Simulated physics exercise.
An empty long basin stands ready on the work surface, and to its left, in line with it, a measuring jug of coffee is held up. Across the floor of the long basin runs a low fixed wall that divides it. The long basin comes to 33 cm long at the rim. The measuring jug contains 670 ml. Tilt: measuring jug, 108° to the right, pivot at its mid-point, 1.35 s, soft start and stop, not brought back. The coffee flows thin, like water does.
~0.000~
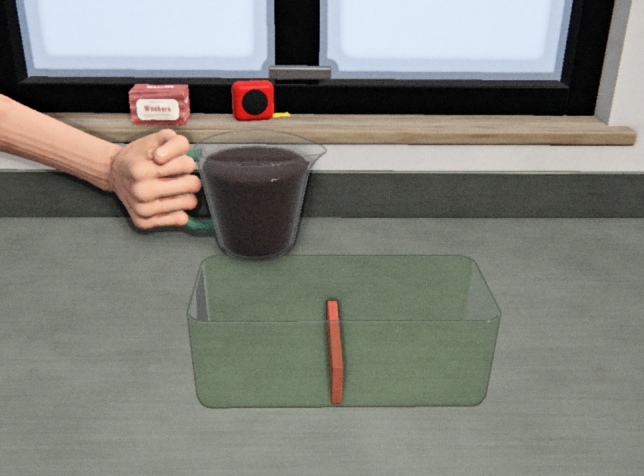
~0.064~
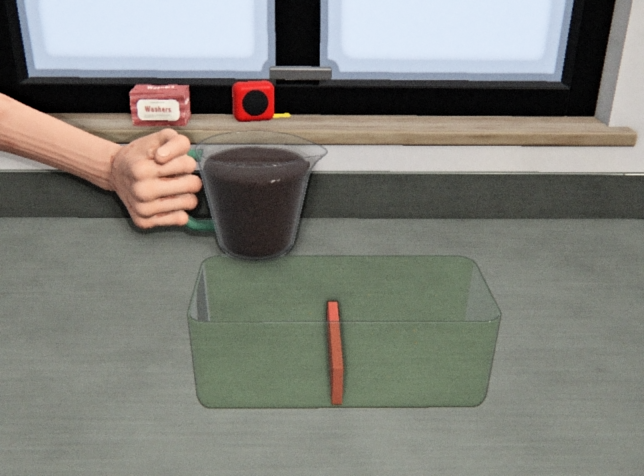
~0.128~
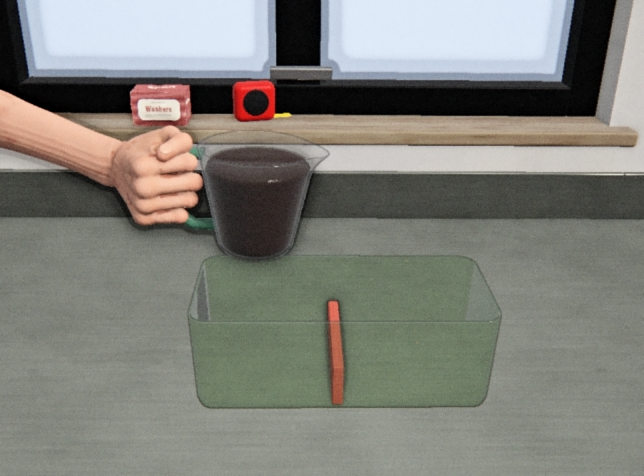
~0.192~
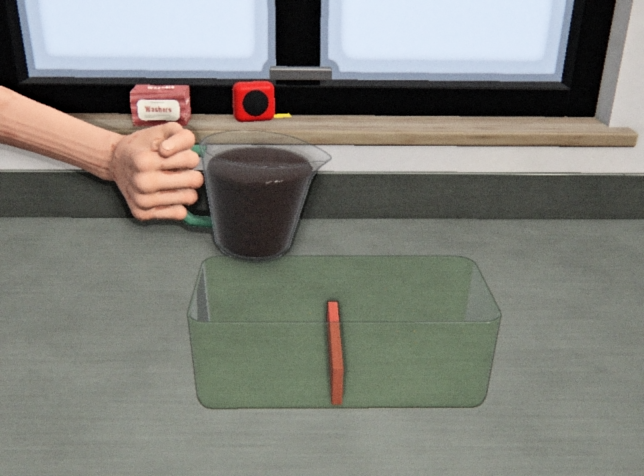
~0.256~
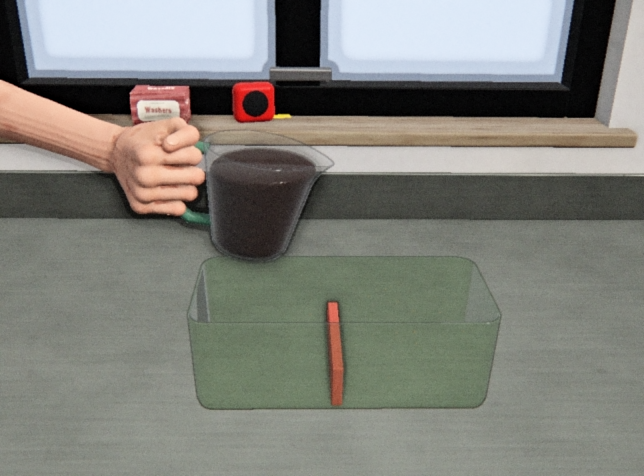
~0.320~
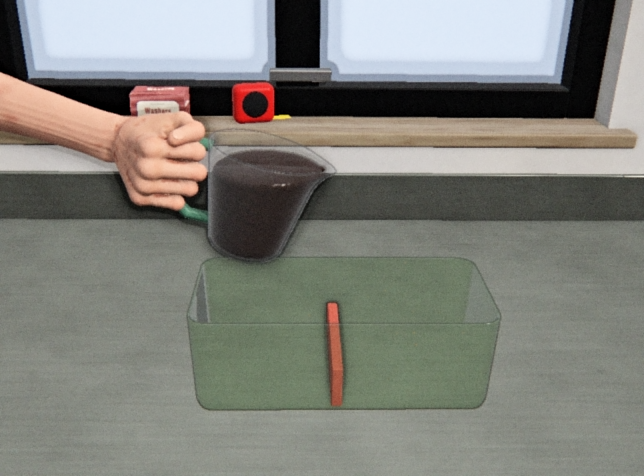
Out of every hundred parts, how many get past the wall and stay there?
About 90 out of 100.
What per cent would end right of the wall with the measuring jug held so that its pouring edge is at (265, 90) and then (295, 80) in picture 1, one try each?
In order, 50 and 85 per cent.
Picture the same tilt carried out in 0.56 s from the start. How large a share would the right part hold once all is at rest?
80 per cent.
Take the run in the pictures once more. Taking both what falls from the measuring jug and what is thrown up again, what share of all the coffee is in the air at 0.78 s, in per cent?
Near 18 per cent at that moment.
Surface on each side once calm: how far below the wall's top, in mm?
The left comes to roughly 48 mm and the right to roughly 26 mm.
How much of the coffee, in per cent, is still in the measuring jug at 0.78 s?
Around 64 in a hundred.
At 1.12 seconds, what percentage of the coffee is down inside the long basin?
Some 82 percent.
Then, 0.78 s in, the tilt is 67° and 65 per cent is still to pour, 0 is left of the wall and 17 right of it.
Then, 1.12 s in, the tilt is 100° and 11 per cent is still to pour, 3 is left of the wall and 80 right of it.
Then, 1.47 s in, the tilt is 108° and 0 per cent is still to pour, 10 is left of the wall and 90 right of it.
Then, 1.85 s in, the tilt is 108° and 0 per cent is still to pour, 10 is left of the wall and 90 right of it.
Finally, 10 per cent lies left of the wall, 90 right of it and 1 outside.
